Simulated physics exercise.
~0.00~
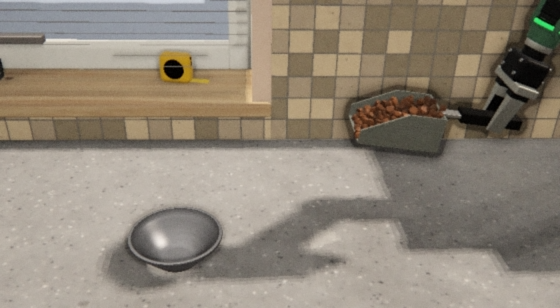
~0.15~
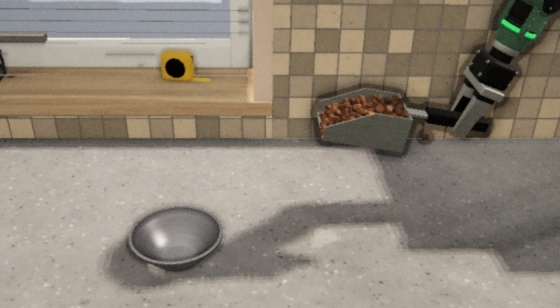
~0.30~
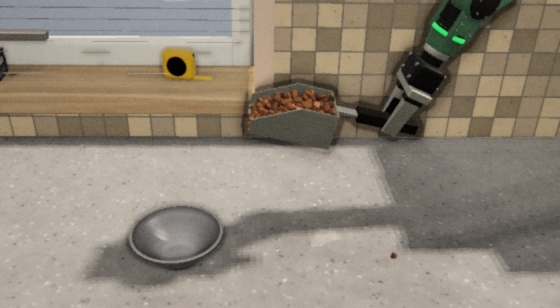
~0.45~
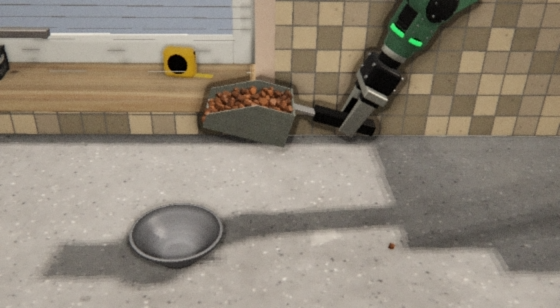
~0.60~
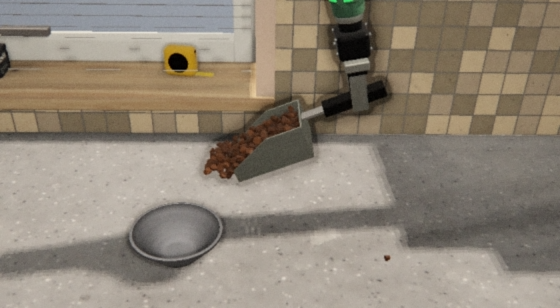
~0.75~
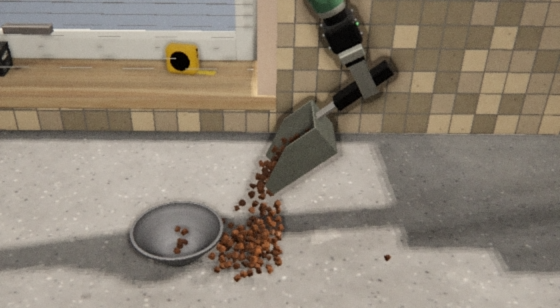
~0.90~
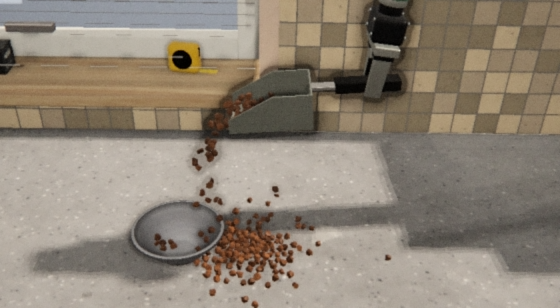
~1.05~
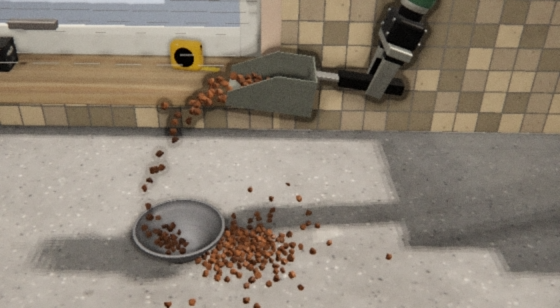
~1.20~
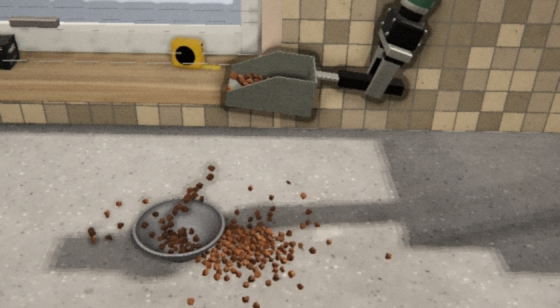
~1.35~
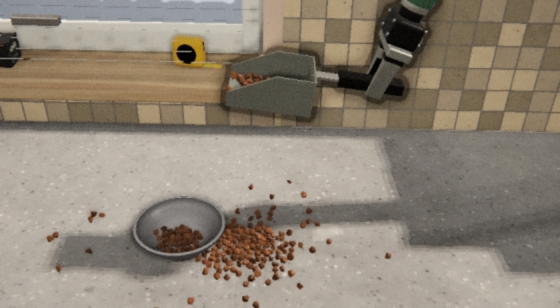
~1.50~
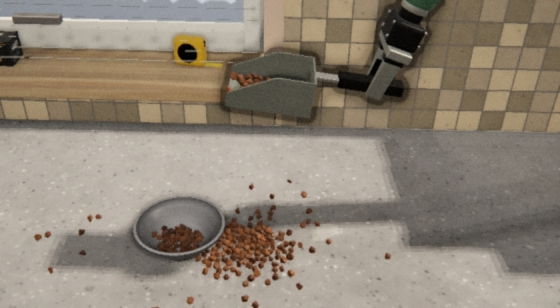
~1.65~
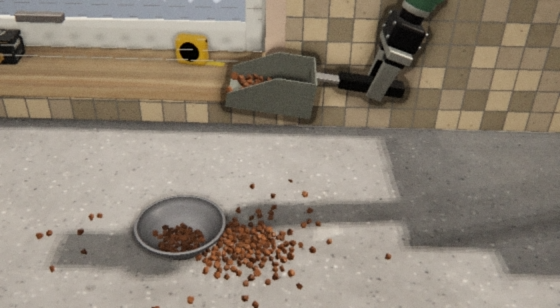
At first, a robot arm holds a scoop heaped with brown pellets near a tiled wall, while a gray bowl sits on a speckled counter. The arm carries the scoop left toward the bowl, then tips it steeply. Pellets pour out, most landing on the counter just right of the bowl and a few dropping inside. The scoop levels and rises as more pellets stream off its front, some falling into the bowl and others scattering to its left. Finally the arm holds still with some pellets left in the scoop, a small pile in the bowl, and most strewn across the counter.
